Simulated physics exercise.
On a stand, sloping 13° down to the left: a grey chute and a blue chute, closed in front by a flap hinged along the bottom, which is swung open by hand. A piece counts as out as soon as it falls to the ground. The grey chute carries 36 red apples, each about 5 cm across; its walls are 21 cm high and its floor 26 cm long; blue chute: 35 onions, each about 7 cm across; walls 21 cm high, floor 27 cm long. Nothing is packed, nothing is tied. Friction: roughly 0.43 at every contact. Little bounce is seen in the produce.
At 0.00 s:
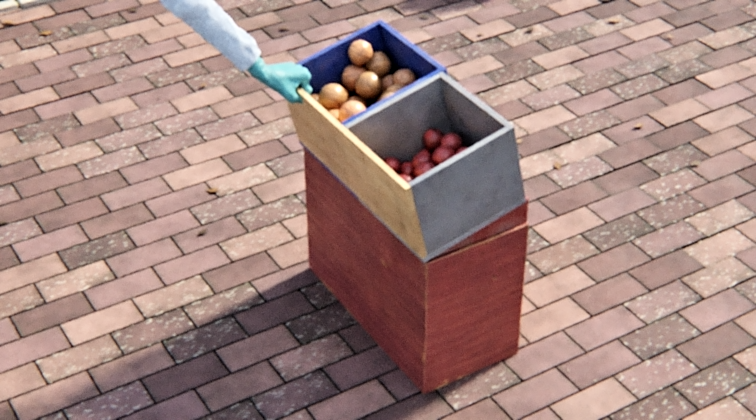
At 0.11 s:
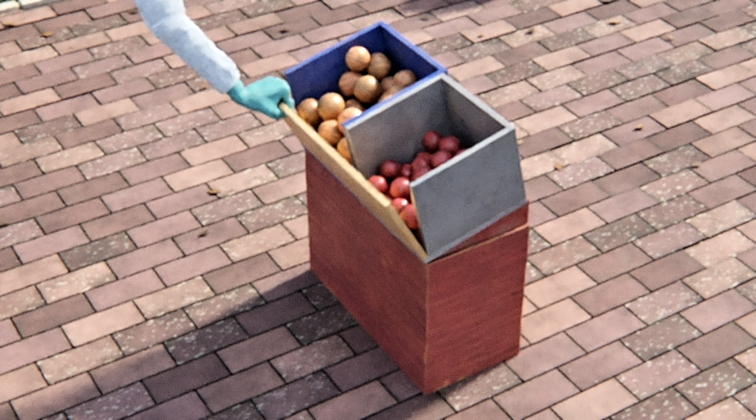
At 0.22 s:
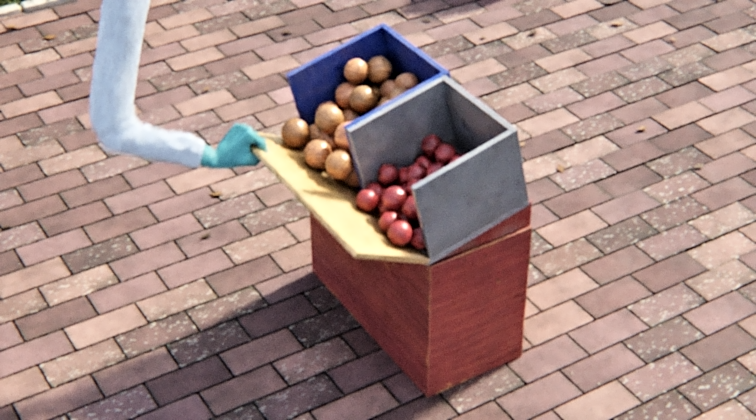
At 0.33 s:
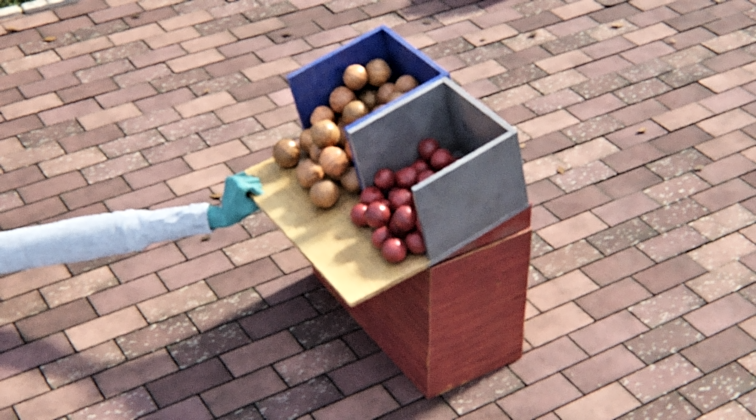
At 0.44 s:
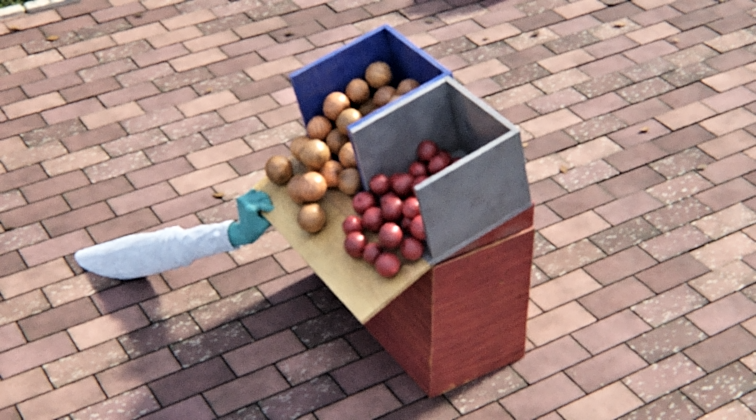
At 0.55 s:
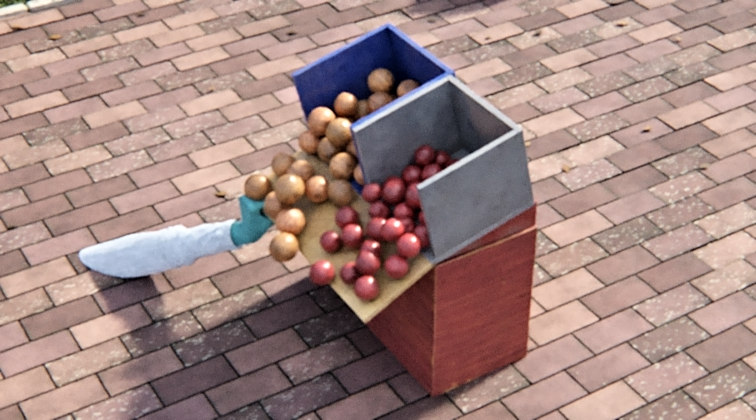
A gloved hand swung down the front flap of a grey chute and a blue chute on a red block, and red apples and orange-brown balls rolled forward onto the lowered flap.
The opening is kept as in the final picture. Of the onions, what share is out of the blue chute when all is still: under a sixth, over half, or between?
The loss is beyond half.
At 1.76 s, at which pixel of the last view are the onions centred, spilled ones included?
Centre: About (104, 371) px.
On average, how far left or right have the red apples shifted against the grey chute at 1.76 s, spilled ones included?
About 84 cm to the left.
After 0.74 s, 4 of 36 out of the grey chute and 5 of 35 out of the blue chute.
After 0.99 s, 18 of 36 out of the grey chute and 15 of 35 out of the blue chute.
After 1.32 s, 29 of 36 out of the grey chute and 24 of 35 out of the blue chute.
When it is over (at 1.76 s), 36 of 36 out of the grey chute and 35 of 35 out of the blue chute. Asked share, 35 of 35, 100 per cent.
